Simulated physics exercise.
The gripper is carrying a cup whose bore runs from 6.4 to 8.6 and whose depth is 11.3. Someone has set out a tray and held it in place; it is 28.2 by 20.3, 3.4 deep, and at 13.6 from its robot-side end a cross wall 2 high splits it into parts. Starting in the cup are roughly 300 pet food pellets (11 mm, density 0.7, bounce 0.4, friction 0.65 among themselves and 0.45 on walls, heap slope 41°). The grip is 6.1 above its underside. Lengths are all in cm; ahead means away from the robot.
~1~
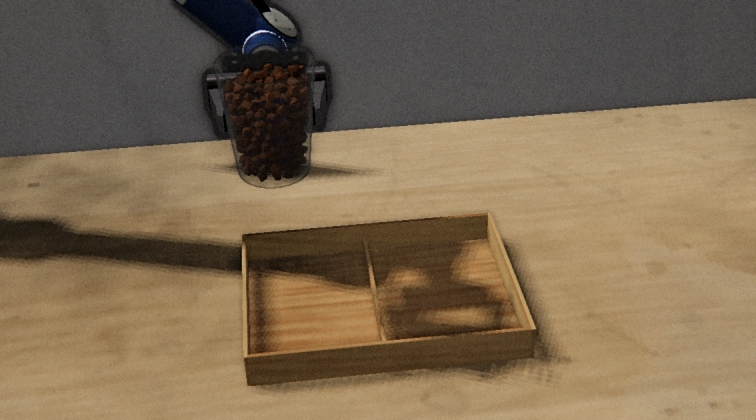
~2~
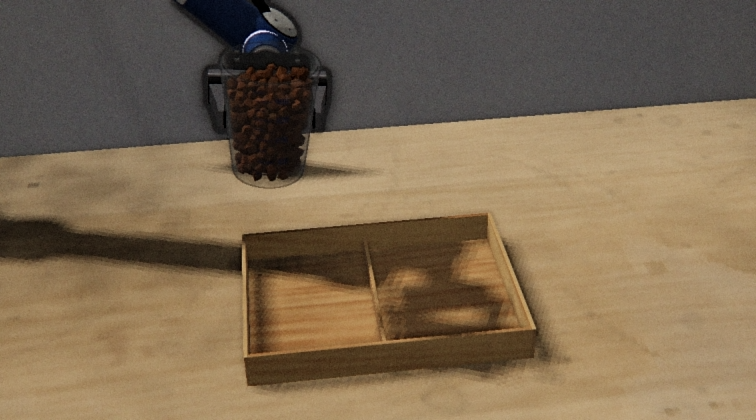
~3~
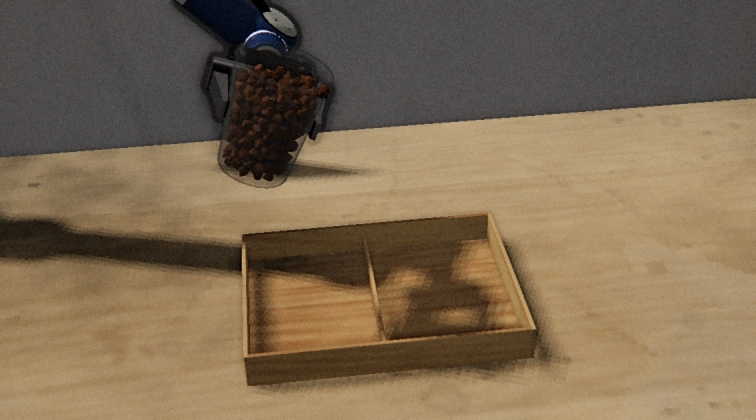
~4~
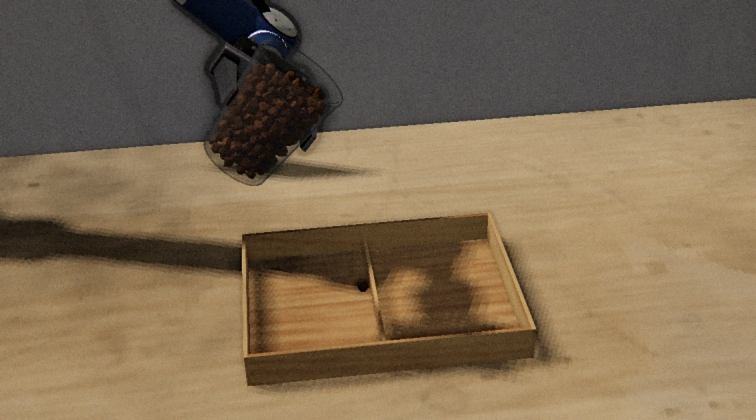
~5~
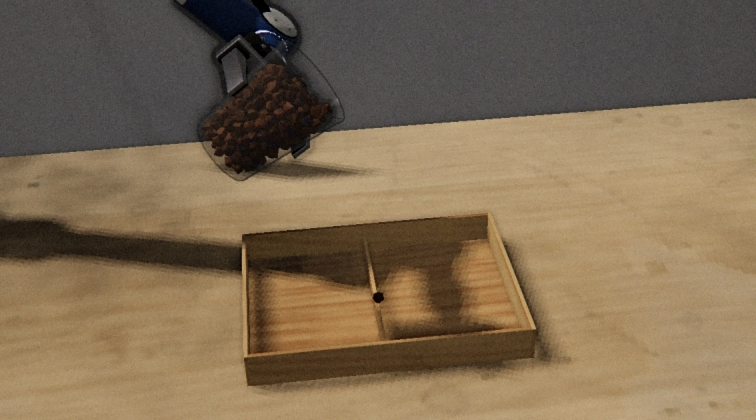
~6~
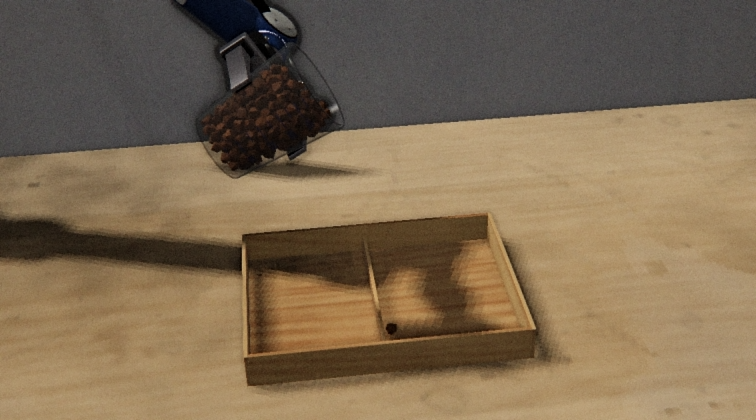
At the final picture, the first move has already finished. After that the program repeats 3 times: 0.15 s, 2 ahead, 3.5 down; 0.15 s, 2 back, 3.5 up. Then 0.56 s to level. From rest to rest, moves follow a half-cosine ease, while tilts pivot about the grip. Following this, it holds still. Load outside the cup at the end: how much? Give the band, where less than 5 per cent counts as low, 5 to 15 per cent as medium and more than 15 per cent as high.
Low.
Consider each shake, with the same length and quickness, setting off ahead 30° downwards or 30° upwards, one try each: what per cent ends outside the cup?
You'd get about 0 per cent with the first setting and about 15 per cent with the second.
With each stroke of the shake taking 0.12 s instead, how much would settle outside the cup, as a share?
Estimate: Close to 0 percent.
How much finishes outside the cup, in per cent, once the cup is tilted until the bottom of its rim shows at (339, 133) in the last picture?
Roughly 5 per cent.
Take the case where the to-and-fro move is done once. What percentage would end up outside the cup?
Then roughly 0 percent.
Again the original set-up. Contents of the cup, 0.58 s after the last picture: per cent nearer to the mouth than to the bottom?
Near 50 %.
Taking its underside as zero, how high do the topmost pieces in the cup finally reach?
Height at rest: Approx. 11.0 cm.
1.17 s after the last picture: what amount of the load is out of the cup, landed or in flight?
0 %.
Then, 0.58 s later, tilted 59° forward, highest piece 28 above the table; 298 in the cup, 2 in the far-side part.
Then, 1.17 s later, tilted 31° forward, highest piece 28 above the table; 298 in the cup, 2 in the far-side part.
Then, 1.66 s later, level, highest piece 29 above the table; 298 in the cup, 2 in the far-side part.
Then, 2.71 s later, level, highest piece 29 above the table; 298 in the cup, 2 in the far-side part.
At rest, 298 in the cup, 2 in the far-side part. That is 1 % outside the cup.
